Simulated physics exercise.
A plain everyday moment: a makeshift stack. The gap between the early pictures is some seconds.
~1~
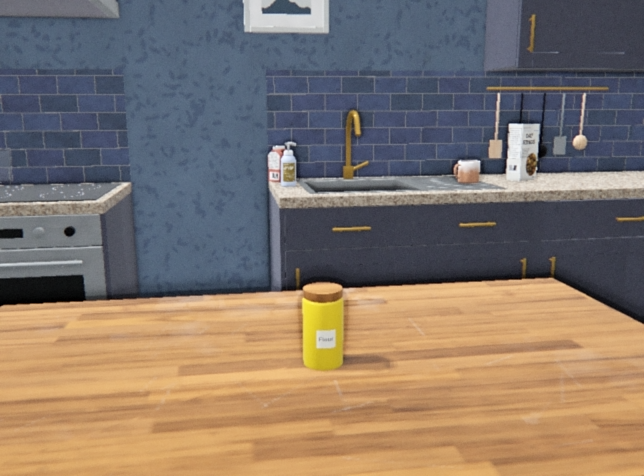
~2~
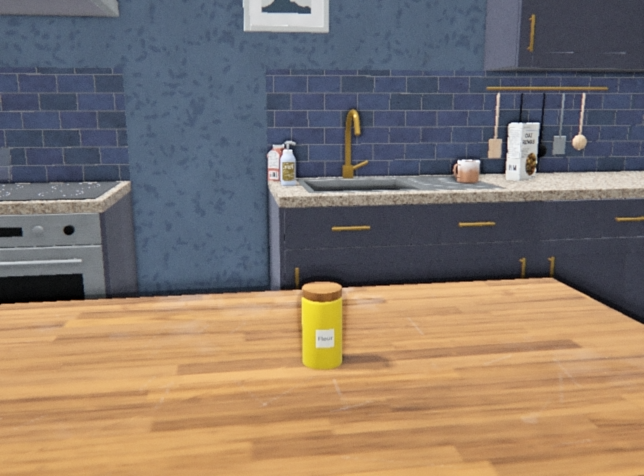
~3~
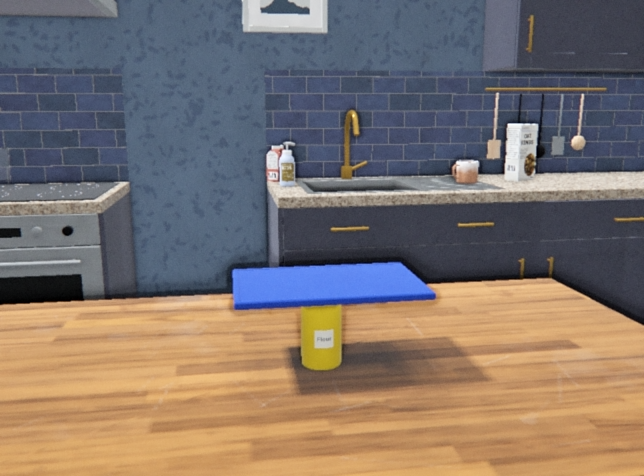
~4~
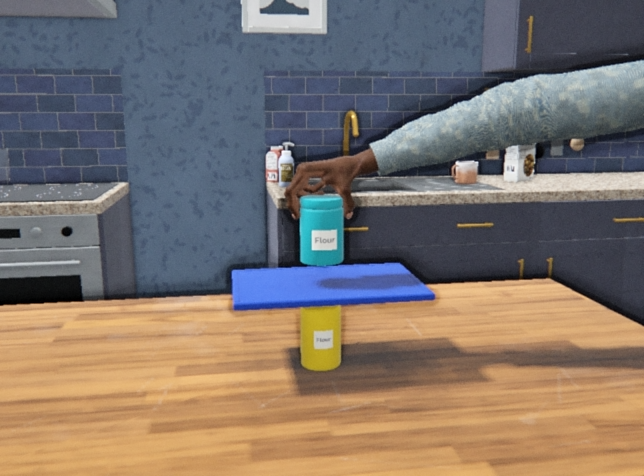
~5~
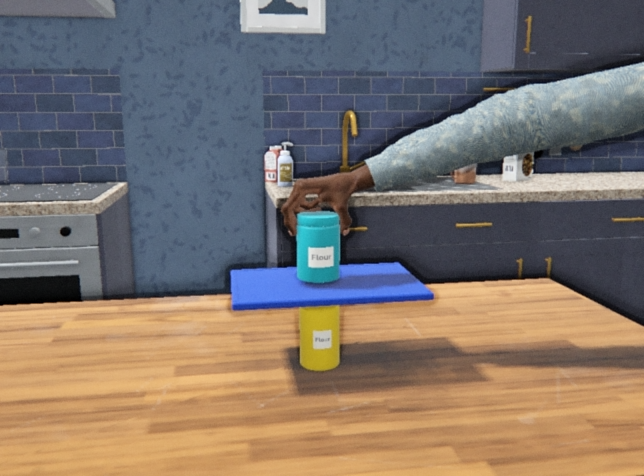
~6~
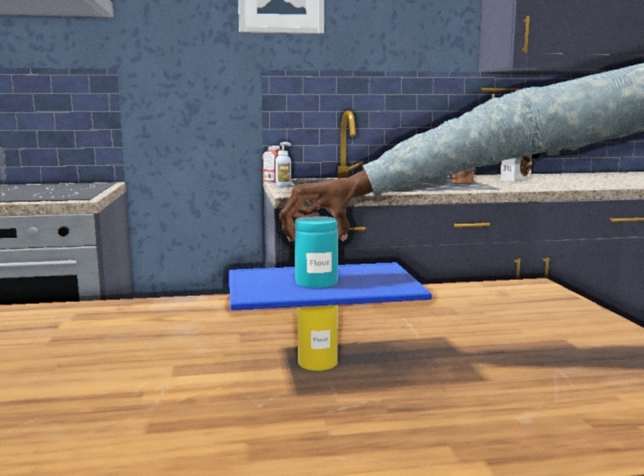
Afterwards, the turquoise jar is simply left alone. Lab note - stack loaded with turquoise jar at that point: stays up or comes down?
My guess is the stack will stay standing.
Then, 0.30 s past the last view, nothing moves.
Then, 0.70 s past the last view, turquoise jar resting near (317, 252).
Finally, all 3 still in place. Final places as the last picture's camera would see them, turquoise jar near (317, 252). The stack stays up.
